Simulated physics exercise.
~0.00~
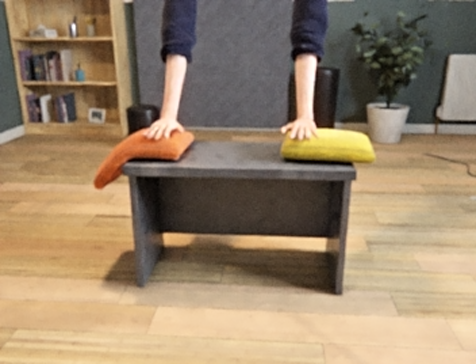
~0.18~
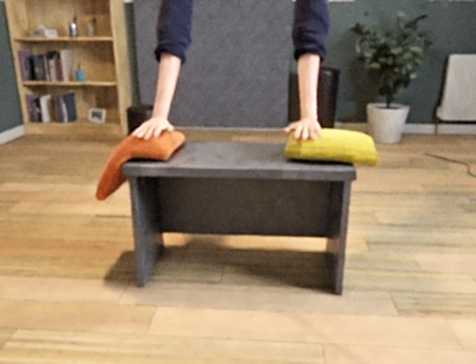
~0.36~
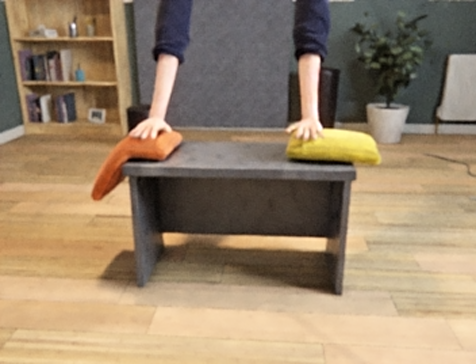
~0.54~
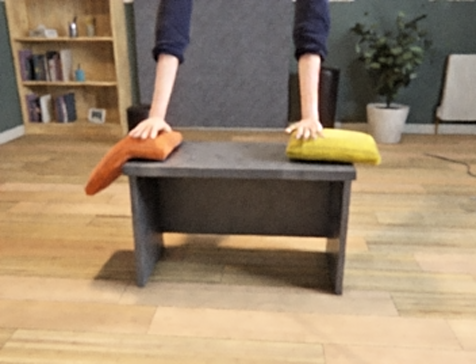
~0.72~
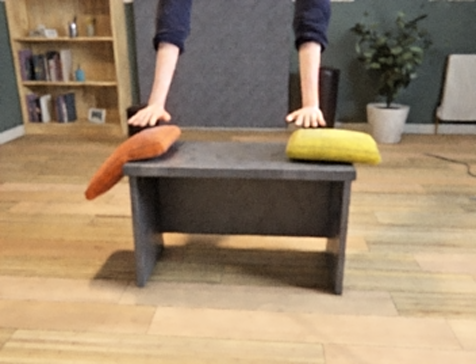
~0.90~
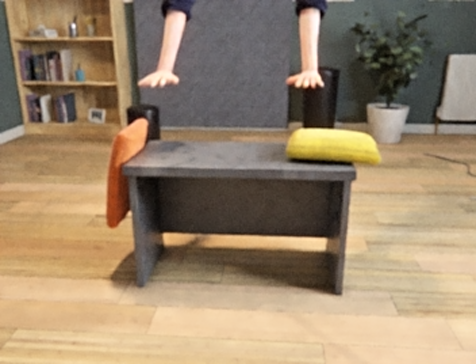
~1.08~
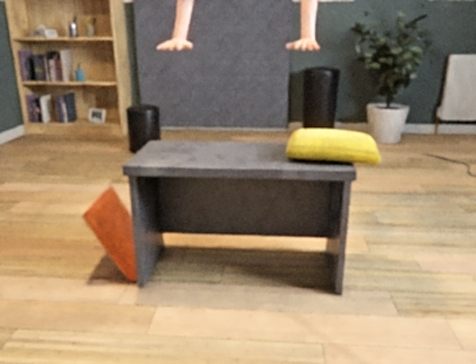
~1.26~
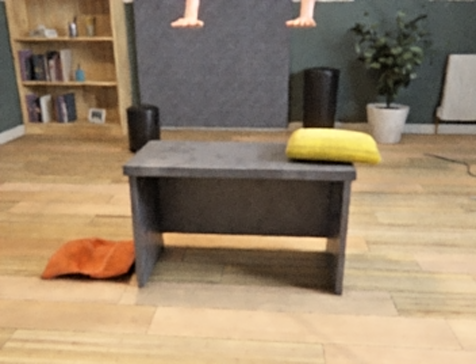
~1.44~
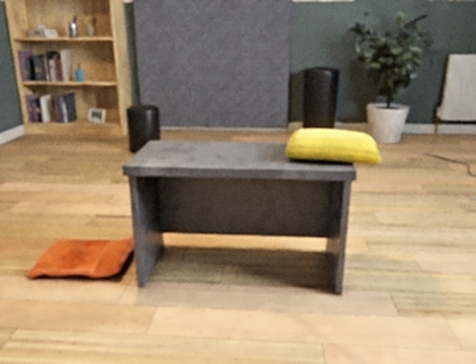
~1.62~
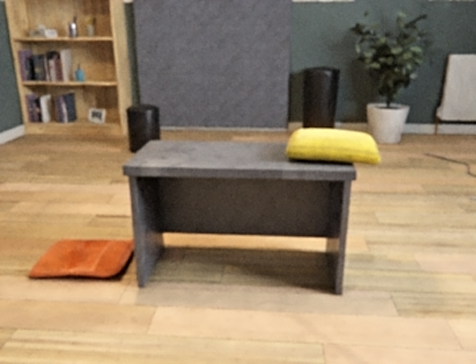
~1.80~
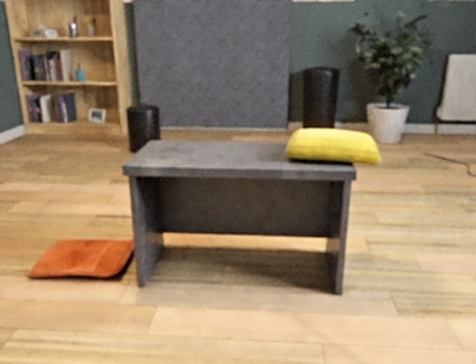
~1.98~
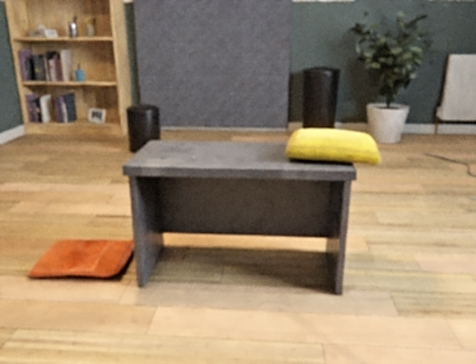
At the start, two hands press on an orange pillow at the left end of a low gray table and a yellow soft bag at the right end. The hands push the two slightly farther apart, leaving the orange pillow drooping well over the left edge. Then the hands lift away, and the orange pillow tips over the edge and drops beside the table leg. It lands on the wooden floor and flattens out as the hands rise out of view. At the end, the orange pillow lies still on the floor at the left, while the yellow bag rests on the table.
